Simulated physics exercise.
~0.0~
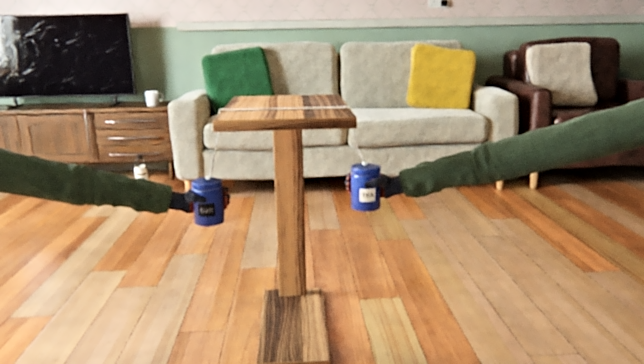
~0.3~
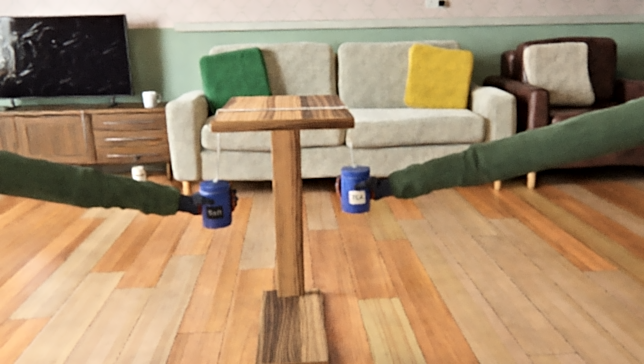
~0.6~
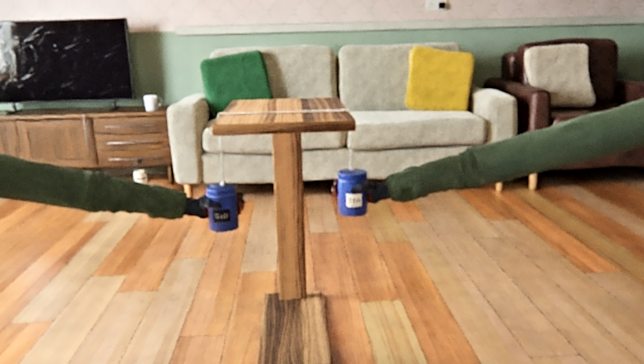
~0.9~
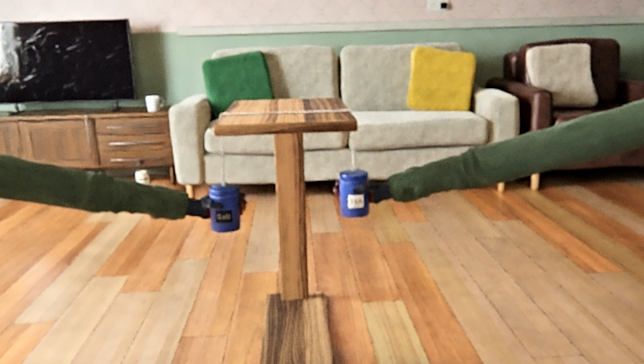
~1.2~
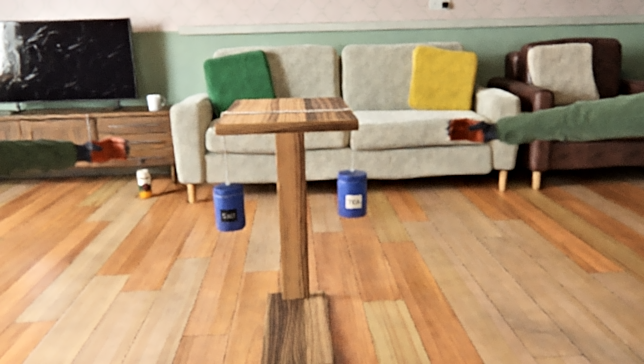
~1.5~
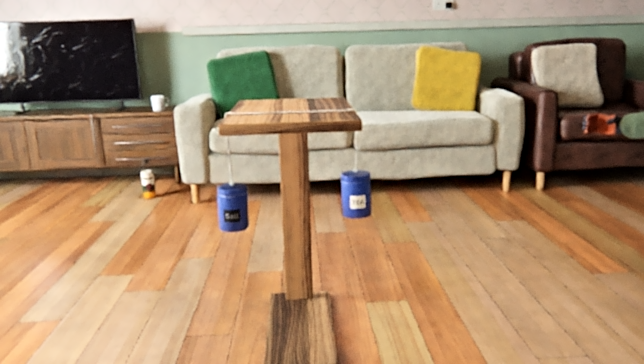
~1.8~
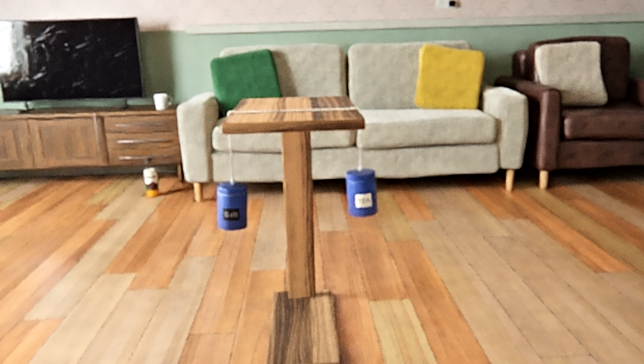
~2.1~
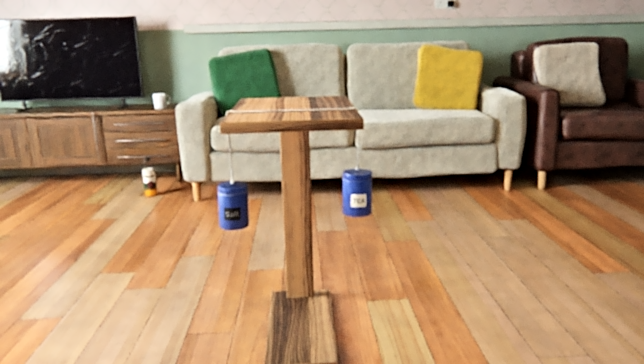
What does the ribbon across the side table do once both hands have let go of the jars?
The ribbon hangs still, keeping its balance with one blue jar hanging on each side of the table.
